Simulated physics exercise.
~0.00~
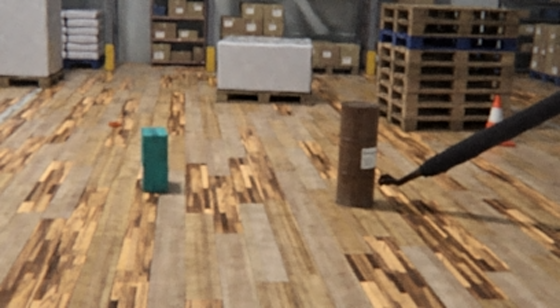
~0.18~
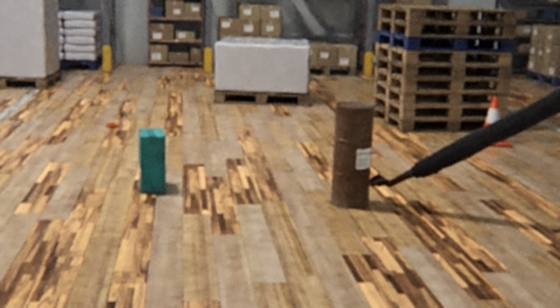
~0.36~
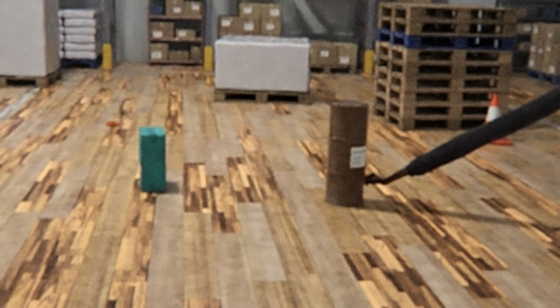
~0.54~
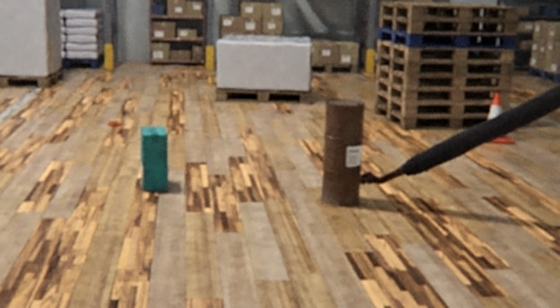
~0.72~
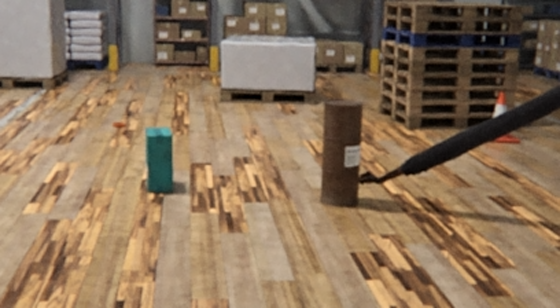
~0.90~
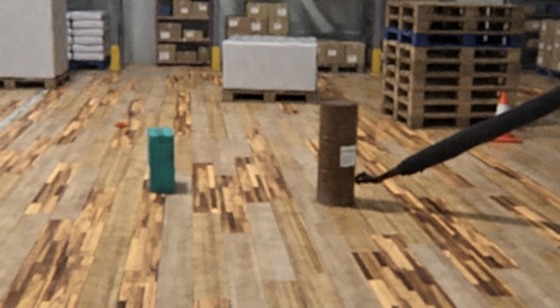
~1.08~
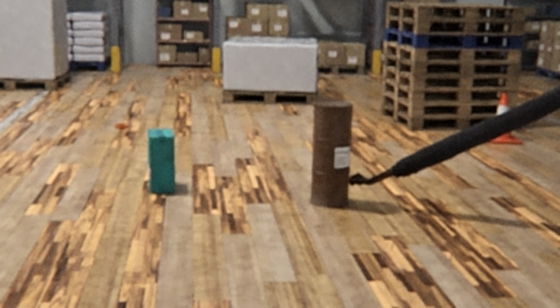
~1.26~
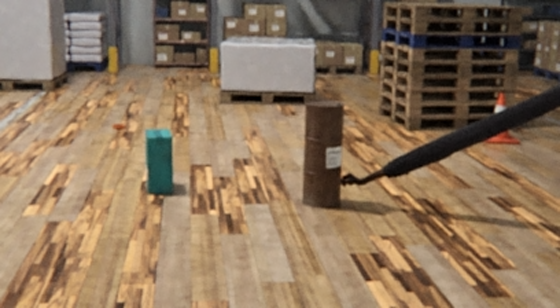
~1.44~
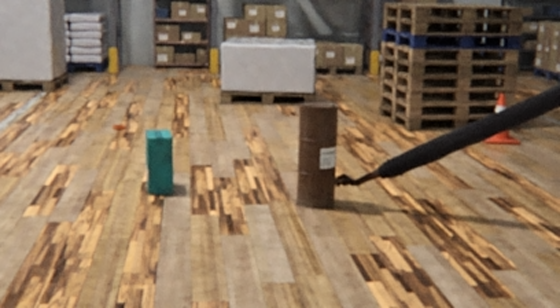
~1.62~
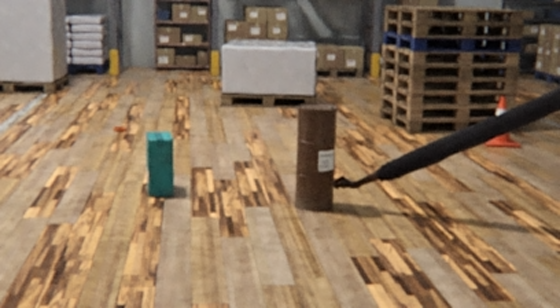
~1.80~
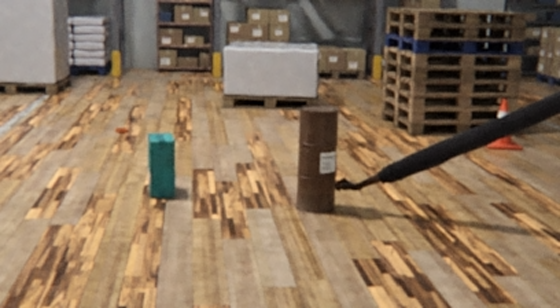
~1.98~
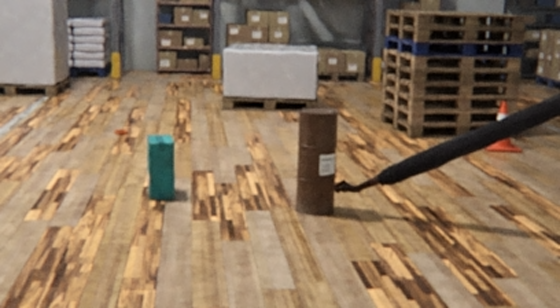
Brown drum sliding left across a warehouse floor as a dark pointed arm pushes it, stopping upright near an unmoved turquoise box.
